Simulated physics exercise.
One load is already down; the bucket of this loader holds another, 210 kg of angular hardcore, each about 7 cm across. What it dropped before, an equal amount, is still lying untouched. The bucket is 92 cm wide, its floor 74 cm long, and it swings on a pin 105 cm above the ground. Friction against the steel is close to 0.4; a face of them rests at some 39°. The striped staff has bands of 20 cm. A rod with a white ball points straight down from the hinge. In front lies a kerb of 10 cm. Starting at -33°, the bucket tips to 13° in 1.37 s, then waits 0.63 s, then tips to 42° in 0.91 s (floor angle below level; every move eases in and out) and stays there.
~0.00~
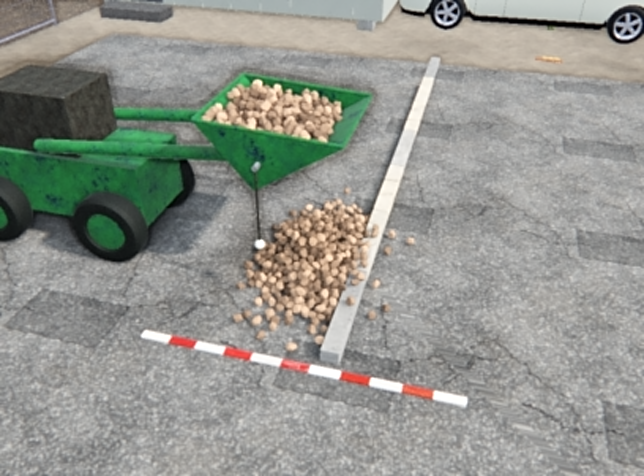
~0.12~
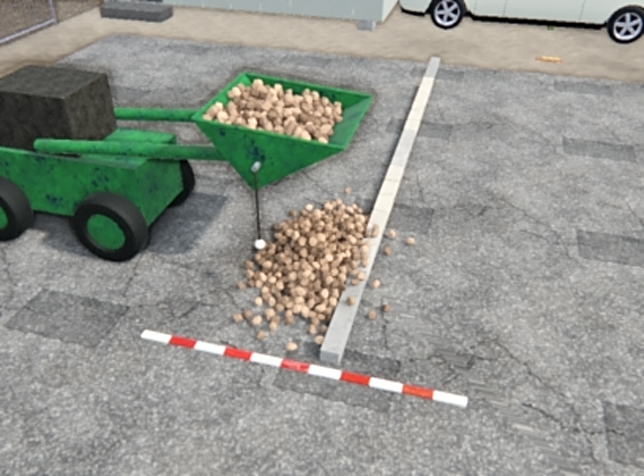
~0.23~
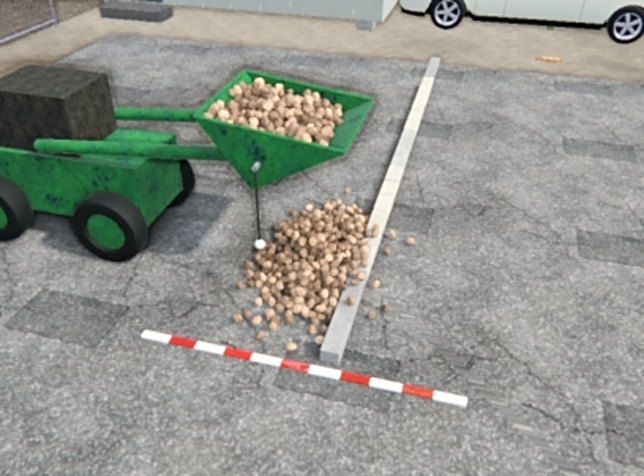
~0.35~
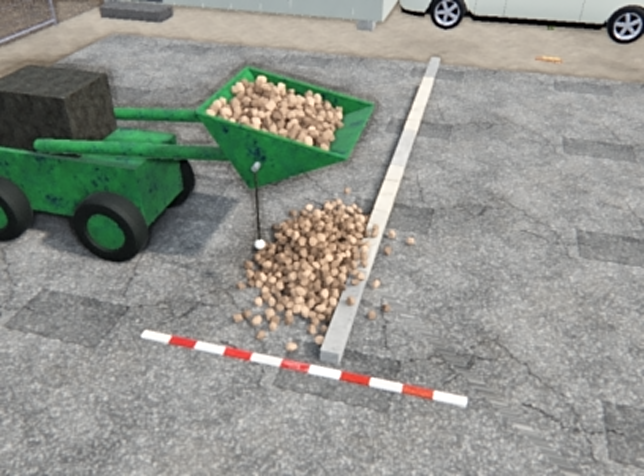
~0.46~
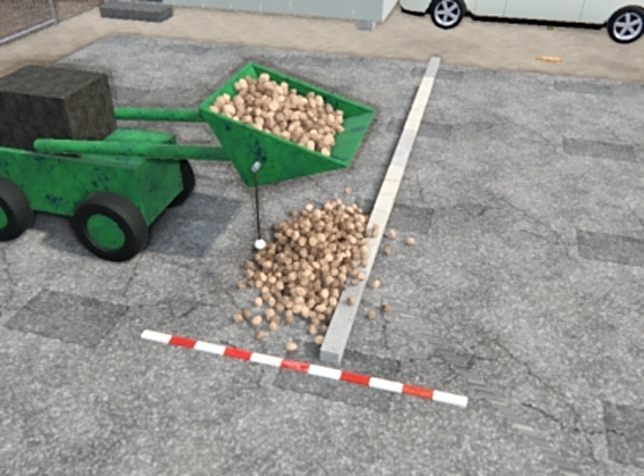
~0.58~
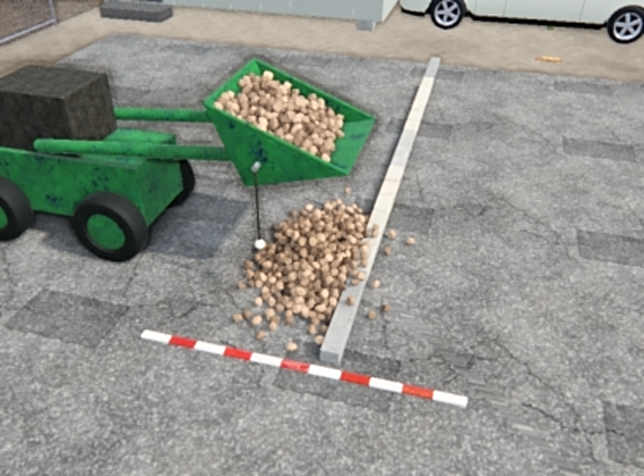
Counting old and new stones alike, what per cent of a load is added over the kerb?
Close to 60 parts in a hundred.
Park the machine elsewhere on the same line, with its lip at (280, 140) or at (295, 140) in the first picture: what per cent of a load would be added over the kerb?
About 0 and 10 per cent.
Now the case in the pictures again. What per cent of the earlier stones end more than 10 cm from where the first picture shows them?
Roughly 0 per cent of them.
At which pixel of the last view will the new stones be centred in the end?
Around (381, 260).
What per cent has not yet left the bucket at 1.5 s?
Roughly 100 per cent is still inside.
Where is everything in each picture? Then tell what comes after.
Lip at (343, 148), floor tilted -33°, highest stones at (254, 94). The earlier load is highest near (310, 246), 24 cm above ground level, 99 % on this side of the kerb, 1 % over the kerb, in the first frame.
The bucket is at -32°, its lip at (344, 149); the top of the load is at (254, 94); the stones move at 0.1 m/s on average, in the second frame.
Lip at (345, 153), floor tilted -29°, highest stones at (249, 89); the stones move at 0.1 m/s on average, in the third frame.
The bucket is at -26°, its lip at (346, 159); the top of the load is at (251, 87); the stones move at 0.1 m/s on average, in the fourth frame.
The bucket is at -21°, its lip at (347, 166); the top of the load is at (254, 84); the stones move at 0.2 m/s on average, in the fifth frame.
Lip at (347, 174), floor tilted -15°, highest stones at (255, 83); the stones move at 0.2 m/s on average, in the sixth frame.
After 1.0 s the floor is at 6°; in per cent of one load, 100 in the bucket, 99 on this side of the kerb, 1 over the kerb; the foremost stones are at (383, 266).
After 1.5 s the floor is at 13°; in per cent of one load, 99 in the bucket, 100 on this side of the kerb, 1 over the kerb; the foremost stones are at (383, 266).
After 3.4 s the floor is at 42°; in per cent of one load, 0 in the bucket, 153 on this side of the kerb, 47 over the kerb; the foremost stones are at (448, 288).
After 5.8 s the floor is at 42°; in per cent of one load, 0 in the bucket, 139 on this side of the kerb, 61 over the kerb; the foremost stones are at (481, 289). Net gain over the kerb, 60.
